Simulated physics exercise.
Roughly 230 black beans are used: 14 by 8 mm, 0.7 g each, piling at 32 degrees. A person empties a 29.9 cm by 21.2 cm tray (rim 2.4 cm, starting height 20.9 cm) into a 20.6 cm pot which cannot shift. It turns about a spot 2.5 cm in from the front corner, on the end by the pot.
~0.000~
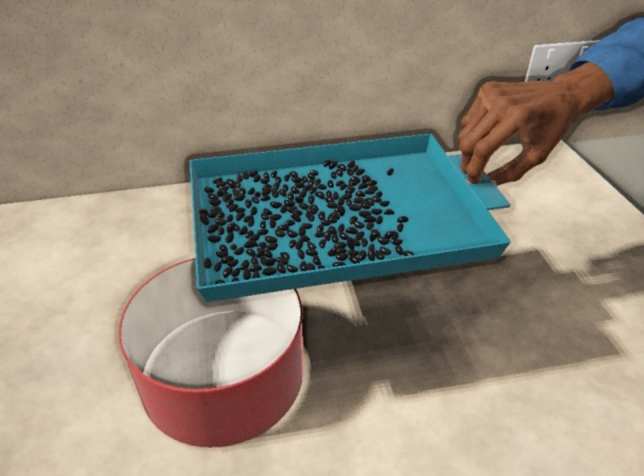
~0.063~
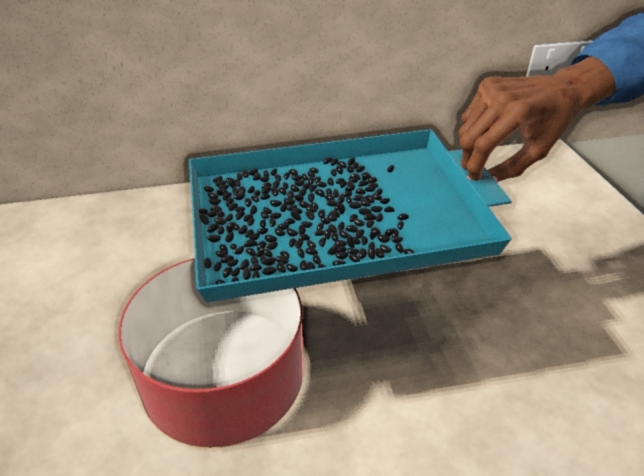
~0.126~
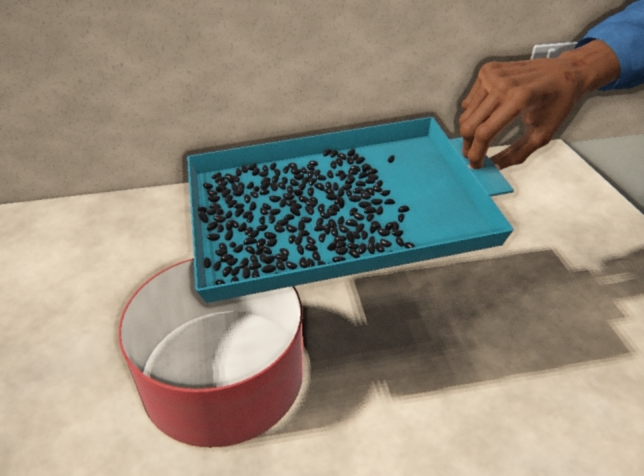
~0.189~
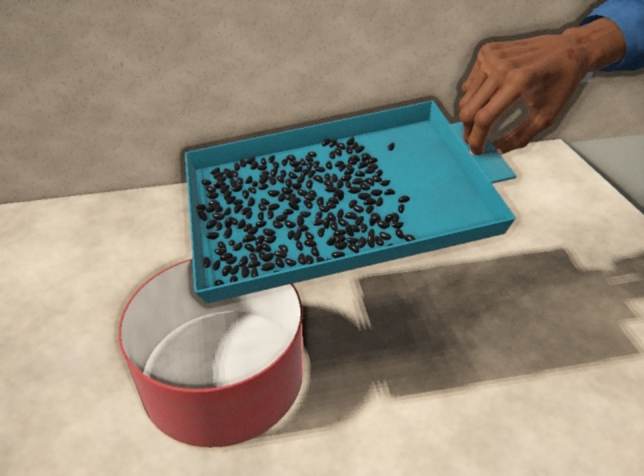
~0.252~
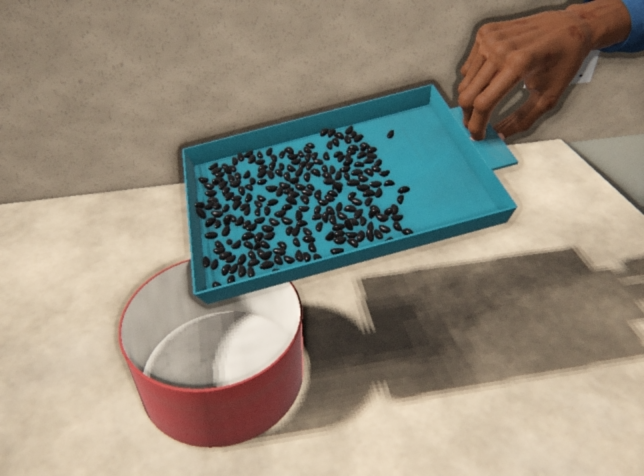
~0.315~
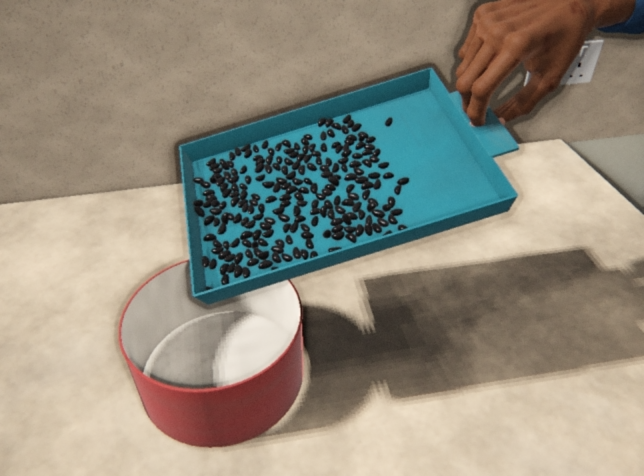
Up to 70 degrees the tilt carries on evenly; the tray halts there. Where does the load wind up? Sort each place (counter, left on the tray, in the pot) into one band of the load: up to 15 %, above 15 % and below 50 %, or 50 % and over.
Counter: Between 15 and 50 %; left on the tray: Between 15 and 50 %; pot: Between 15 and 50 %.
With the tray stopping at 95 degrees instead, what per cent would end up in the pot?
I'd put it at close to 50 per cent.
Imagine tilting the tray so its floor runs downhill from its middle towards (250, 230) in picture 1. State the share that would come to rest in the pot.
Estimate: Some 35 per cent.
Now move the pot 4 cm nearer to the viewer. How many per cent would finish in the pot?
About 65 %.
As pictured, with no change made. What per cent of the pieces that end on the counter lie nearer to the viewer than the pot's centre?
Some 100 per cent.
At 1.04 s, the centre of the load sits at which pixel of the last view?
Estimated centre of load: Around (217, 198).
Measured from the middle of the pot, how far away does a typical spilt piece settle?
Roughly 24 cm from the centre.
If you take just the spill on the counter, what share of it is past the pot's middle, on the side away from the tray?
Roughly 90 percent of the spill.
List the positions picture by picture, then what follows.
In the first frame, tray tilt 0 degrees, front corners at (203, 283) and (504, 239); middle of the pieces at (296, 218); pot at (212, 314).
In the second frame, tray tilt 1 degrees, front corners at (203, 284) and (505, 236); middle of the pieces at (296, 216).
In the third frame, tray tilt 4 degrees, front corners at (202, 285) and (506, 227), lowest corner left front; middle of the pieces at (295, 211).
In the fourth frame, tray tilt 8 degrees, front corners at (201, 287) and (508, 216), lowest corner left front; middle of the pieces at (294, 206).
In the fifth frame, tray tilt 12 degrees, front corners at (200, 288) and (509, 204), lowest corner left front; middle of the pieces at (292, 201).
In the sixth frame, tray tilt 15 degrees, front corners at (198, 290) and (510, 193), lowest corner left front; middle of the pieces at (298, 196); pot at (212, 314). The tray's pace is about 60 degrees a second.
After 0.75 s, tilt 42 degrees; the tray holds 100 %, the pot 0 %.
Then, at 1.04 s, tilt 59 degrees; the tray holds 100 %, the pot 0 %.
Then, at 1.43 s, tilt 70 degrees; the tray holds 65 %, the pot 5 %.
By 3.5 s all is still; counter 30 %, tray 30 %, pot 40 %.
